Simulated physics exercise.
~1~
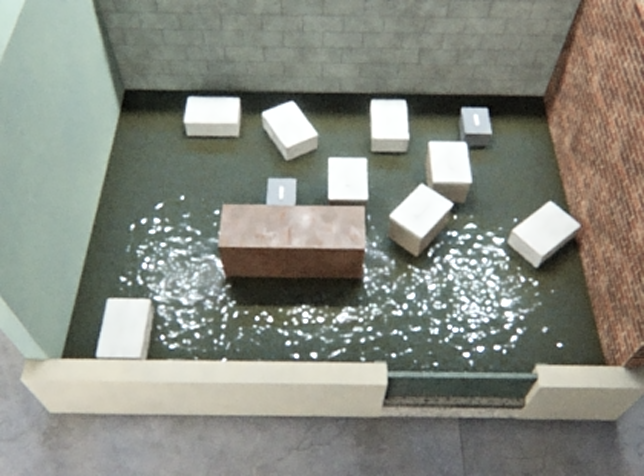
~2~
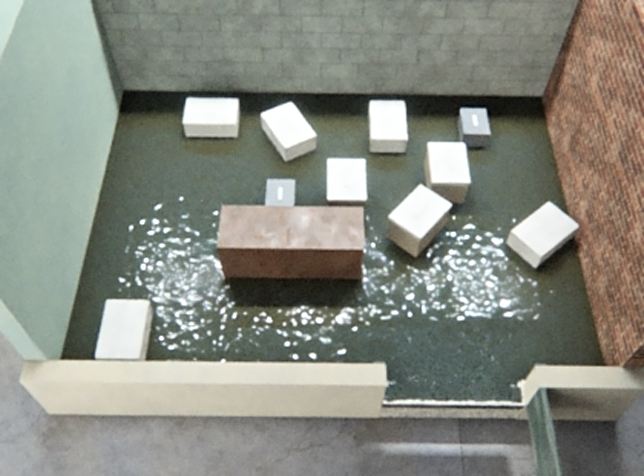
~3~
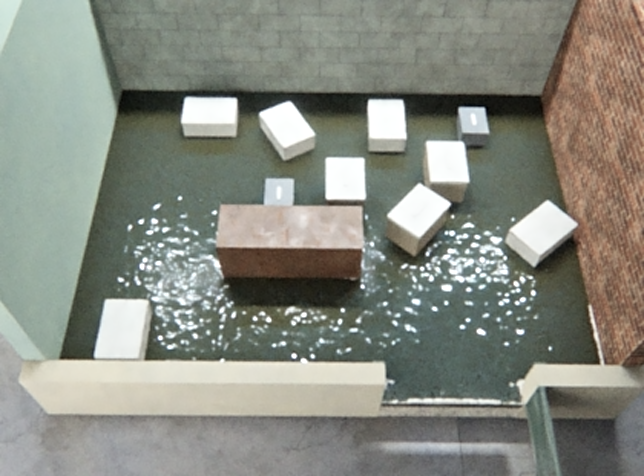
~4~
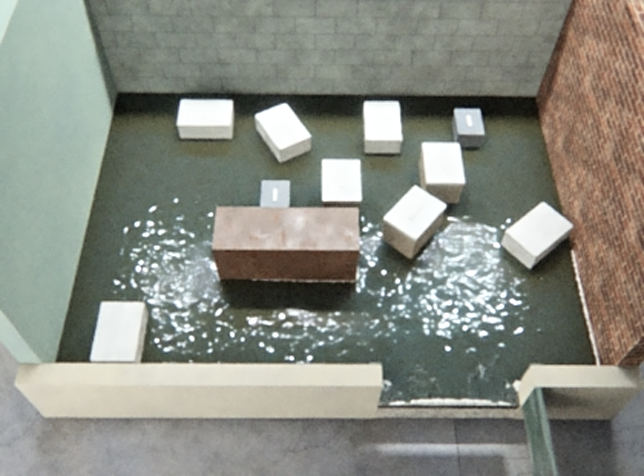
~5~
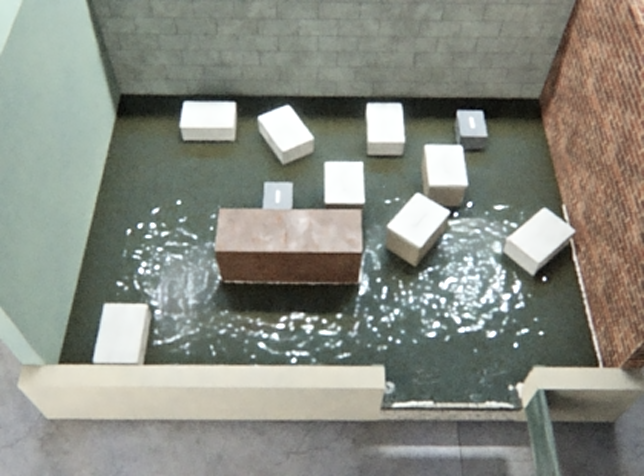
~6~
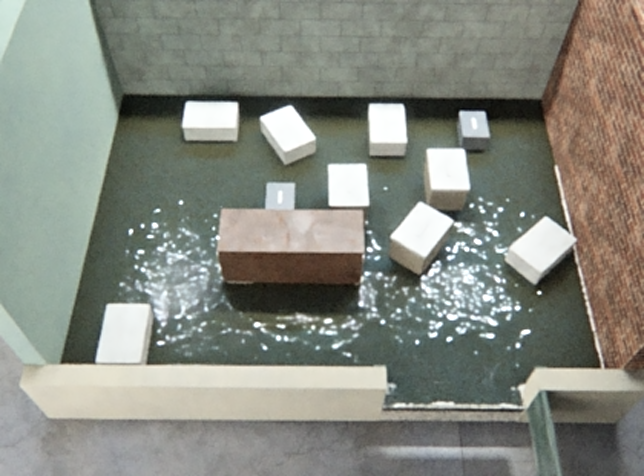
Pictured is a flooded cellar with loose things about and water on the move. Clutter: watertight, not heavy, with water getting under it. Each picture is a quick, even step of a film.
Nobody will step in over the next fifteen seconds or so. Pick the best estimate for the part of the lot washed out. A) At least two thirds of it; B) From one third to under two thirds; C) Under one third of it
(B) From one third to under two thirds.
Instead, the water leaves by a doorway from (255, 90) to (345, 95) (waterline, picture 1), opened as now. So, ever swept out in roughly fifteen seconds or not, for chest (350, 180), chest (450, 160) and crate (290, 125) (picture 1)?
Listed order gives departs, departs, departs.
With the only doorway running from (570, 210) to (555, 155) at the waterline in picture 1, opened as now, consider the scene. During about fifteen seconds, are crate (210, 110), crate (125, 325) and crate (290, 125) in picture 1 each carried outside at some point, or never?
In order: Remains, remains, remains.
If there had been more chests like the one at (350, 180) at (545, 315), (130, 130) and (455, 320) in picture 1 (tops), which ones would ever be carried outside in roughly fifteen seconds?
The three, in sequence: Departs, remains behind and departs.
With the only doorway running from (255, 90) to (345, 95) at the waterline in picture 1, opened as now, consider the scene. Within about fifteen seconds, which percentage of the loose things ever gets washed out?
Roughly 70 in a hundred.
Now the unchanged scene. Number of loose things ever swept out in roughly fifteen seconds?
It adds up to 4.
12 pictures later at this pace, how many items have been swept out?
The number comes out at 1.
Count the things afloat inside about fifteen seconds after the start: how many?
Exactly 5.
A moment on, 0 of 10 are out; 10 afloat.
Next, 1 of 10 are out; 9 afloat.
Later, 4 of 10 are out; 6 afloat.
In the end, 4 of 10 are out; 5 afloat.
